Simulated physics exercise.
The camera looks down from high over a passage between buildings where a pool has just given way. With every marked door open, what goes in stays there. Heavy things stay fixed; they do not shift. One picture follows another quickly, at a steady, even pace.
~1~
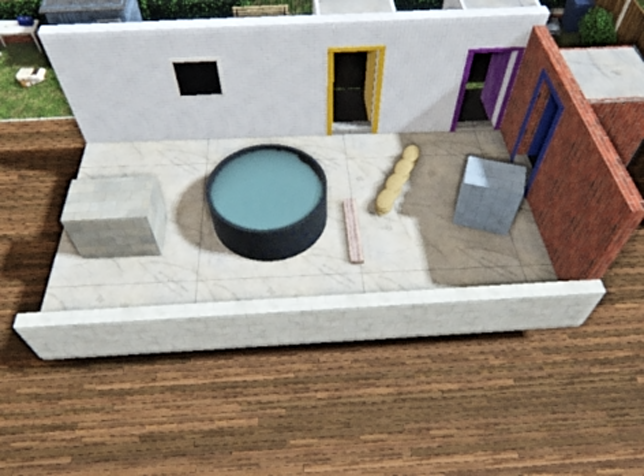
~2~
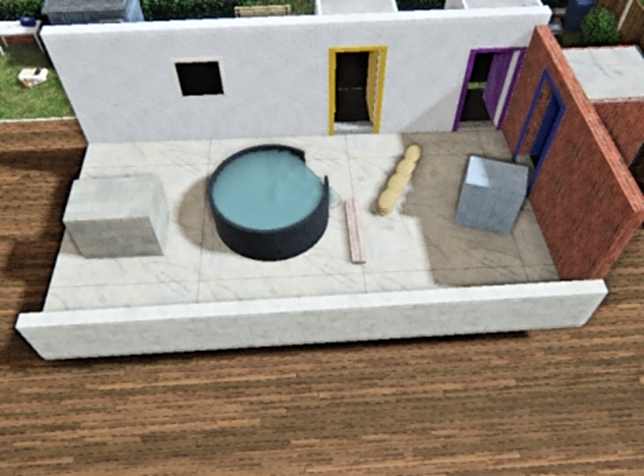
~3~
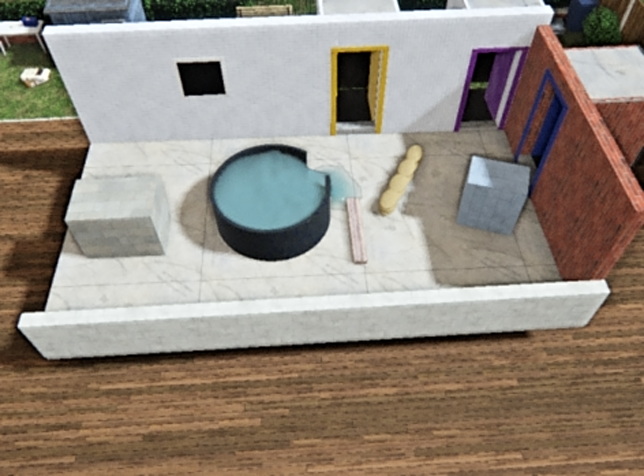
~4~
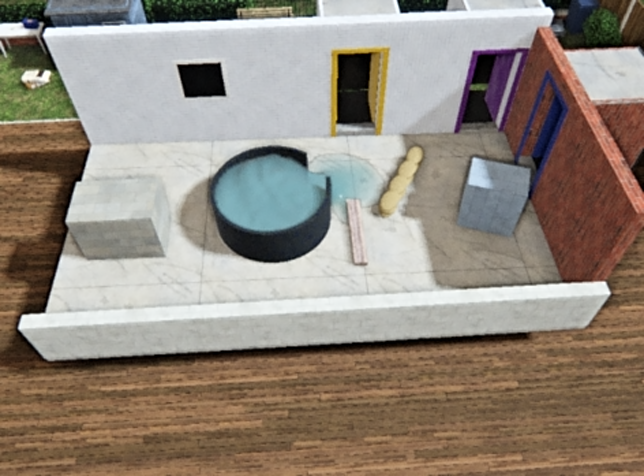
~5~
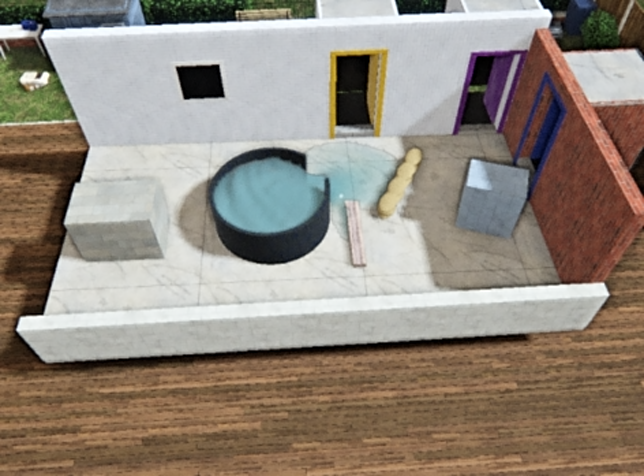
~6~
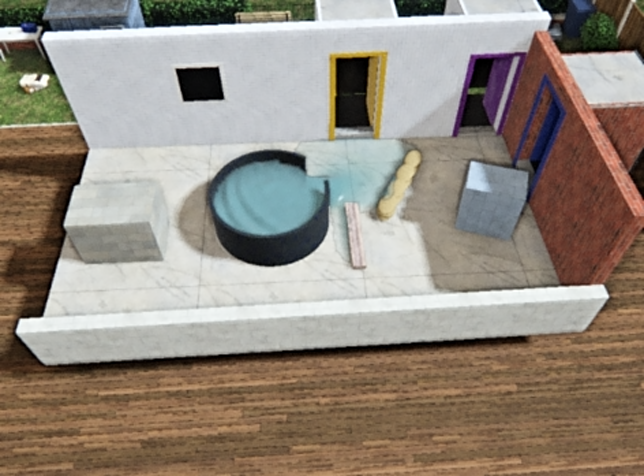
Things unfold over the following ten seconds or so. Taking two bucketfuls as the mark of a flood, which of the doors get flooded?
The purple door gets flooded, the blue door stays below the mark, the yellow door gets flooded.
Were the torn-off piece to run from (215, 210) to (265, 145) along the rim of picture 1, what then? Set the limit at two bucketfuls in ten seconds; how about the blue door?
In that case blue door comes in lower.
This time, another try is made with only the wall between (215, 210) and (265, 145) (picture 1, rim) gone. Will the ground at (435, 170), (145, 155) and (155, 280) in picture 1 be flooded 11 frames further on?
First unwetted, second soaked, third soaked.
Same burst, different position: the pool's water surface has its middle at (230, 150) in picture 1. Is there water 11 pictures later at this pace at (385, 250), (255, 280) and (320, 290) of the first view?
I'd call them still dry, still dry and still dry, in the order asked.
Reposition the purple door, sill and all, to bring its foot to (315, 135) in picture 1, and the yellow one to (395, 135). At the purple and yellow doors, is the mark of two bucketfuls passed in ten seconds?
The purple door exceeds it and the yellow door exceeds it.
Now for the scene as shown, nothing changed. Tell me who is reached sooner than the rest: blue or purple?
Answer: The door marked purple.
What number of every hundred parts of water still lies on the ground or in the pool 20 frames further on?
Roughly 94 parts in every hundred.
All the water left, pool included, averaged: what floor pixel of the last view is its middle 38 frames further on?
Centre point: Around (363, 201).
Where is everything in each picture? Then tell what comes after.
The first frame shows still water in the round tank at (267, 188).
In the second frame, the front is at a hidden place, out from the gap at (317, 185).
In the third frame, water pours out at (318, 185) and has run to (338, 169).
In the fourth frame, water pours out at (319, 187) and has run to (368, 166).
In the fifth frame, the front is at (393, 161), out from the gap at (317, 188).
In the sixth frame, the front is at (415, 150), out from the gap at (317, 190).
A moment on, water covers 20 % of the floor; the purple door wet at the sill, nothing in, the blue door not reached, the yellow door under two buckets in.
Next, water covers 25 % of the floor; the purple door under two buckets in, the blue door wet at the sill, nothing in, the yellow door over two buckets in.
Then, water covers 40 % of the floor; the purple door over two buckets in, the blue door wet at the sill, nothing in, the yellow door far over two buckets in.
Later, water covers 65 % of the floor; the purple door far over two buckets in, the blue door wet at the sill, nothing in, the yellow door far over two buckets in.
In the end, water covers 80 % of the floor; the purple door far over two buckets in, the blue door wet at the sill, nothing in, the yellow door far over two buckets in.
